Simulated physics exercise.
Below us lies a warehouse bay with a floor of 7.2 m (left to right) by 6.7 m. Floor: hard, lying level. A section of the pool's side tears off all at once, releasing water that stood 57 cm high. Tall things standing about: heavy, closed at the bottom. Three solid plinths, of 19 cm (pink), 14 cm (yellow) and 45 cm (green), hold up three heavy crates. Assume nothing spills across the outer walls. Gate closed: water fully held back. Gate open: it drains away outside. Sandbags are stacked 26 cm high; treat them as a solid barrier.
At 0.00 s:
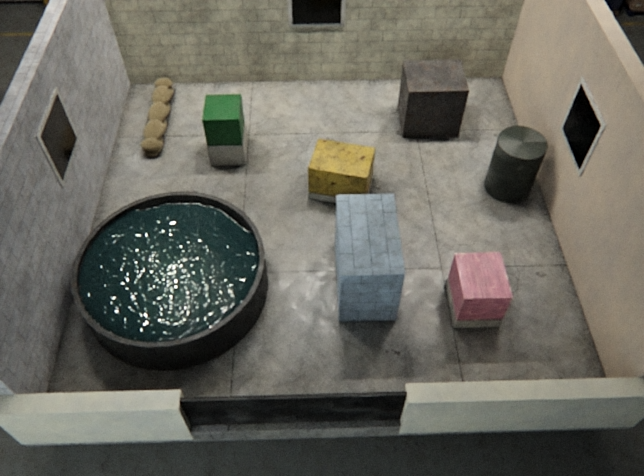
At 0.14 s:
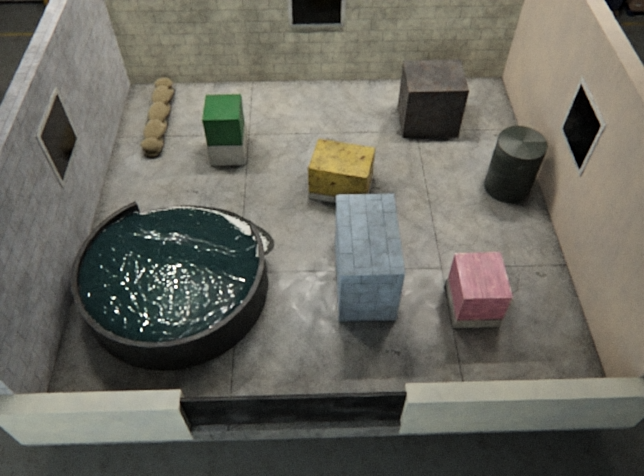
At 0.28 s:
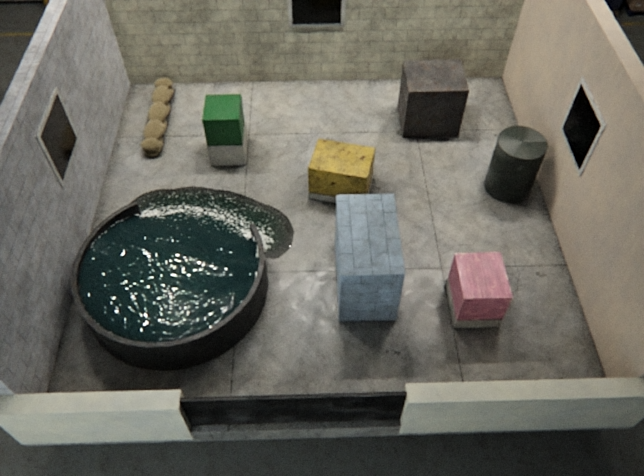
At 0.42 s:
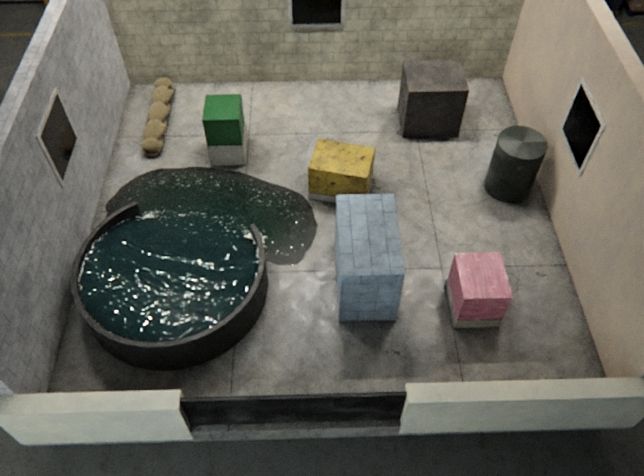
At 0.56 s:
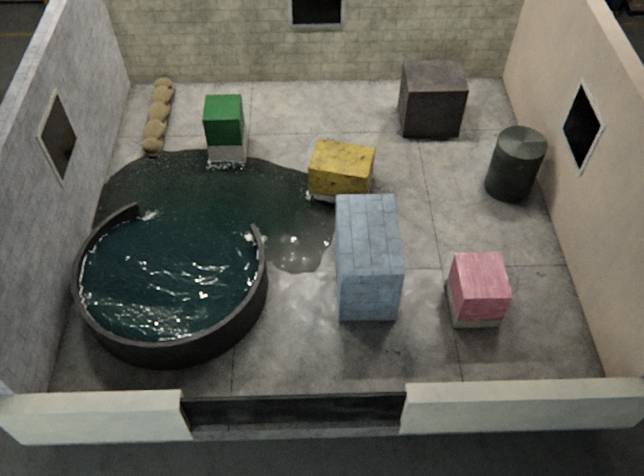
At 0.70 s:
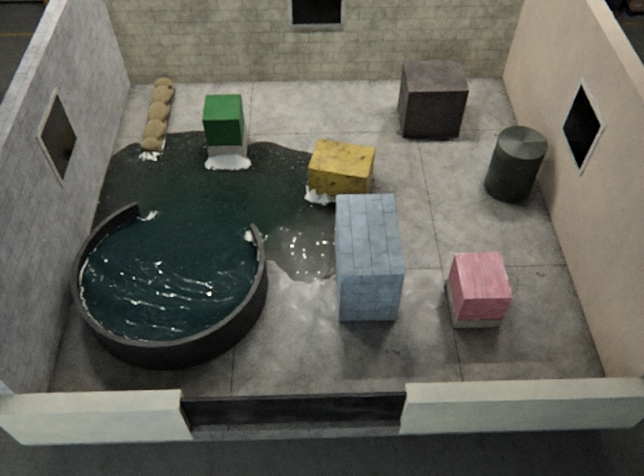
A grey-floored warehouse bay with low walls is seen from high above its open front side by a still camera. A round, dark-rimmed pool of green water sits at left, with tan sandbags and a green block behind it, yellow and blue blocks near the middle, and a pink block, dark grey box and grey cylinder at right. The pool's back rim tears open and water pours out, spreading backward and rightward, foaming around the green and yellow blocks and reaching the sandbags.
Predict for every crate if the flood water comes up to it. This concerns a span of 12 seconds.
My call: The pink crate ends up dry, the yellow crate ends up wet, the green crate ends up dry.
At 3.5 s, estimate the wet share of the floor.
I'd guess around 55 %.
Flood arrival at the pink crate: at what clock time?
Pink 2.4 s.
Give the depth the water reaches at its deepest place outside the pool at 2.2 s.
About 36 cm.
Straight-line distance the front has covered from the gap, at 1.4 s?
About 4.0 m out.
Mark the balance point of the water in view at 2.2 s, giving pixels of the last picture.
About (220, 207).
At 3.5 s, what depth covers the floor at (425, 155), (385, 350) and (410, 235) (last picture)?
In that order: 2, 0 and 3 cm.
After 1.4 s water covers 30 % of the floor and is deepest (39 cm) near (224, 175); pink plinth not reached, yellow plinth reached, green plinth reached.
After 2.2 s water covers 40 % of the floor and is deepest (36 cm) near (186, 88); pink plinth not reached, yellow plinth reached, green plinth reached.
After 3.5 s water covers 55 % of the floor and is deepest (26 cm) near (373, 85); pink plinth reached, yellow plinth reached, green plinth reached.
After 7.0 s water covers 85 % of the floor and is deepest (16 cm) near (511, 169); pink plinth reached, yellow plinth reached, green plinth reached.
After 12.0 s water covers 100 % of the floor and is deepest (12 cm) near (386, 408); highest at the pink plinth 14 cm, highest at the yellow plinth 24 cm, highest at the green plinth 35 cm.
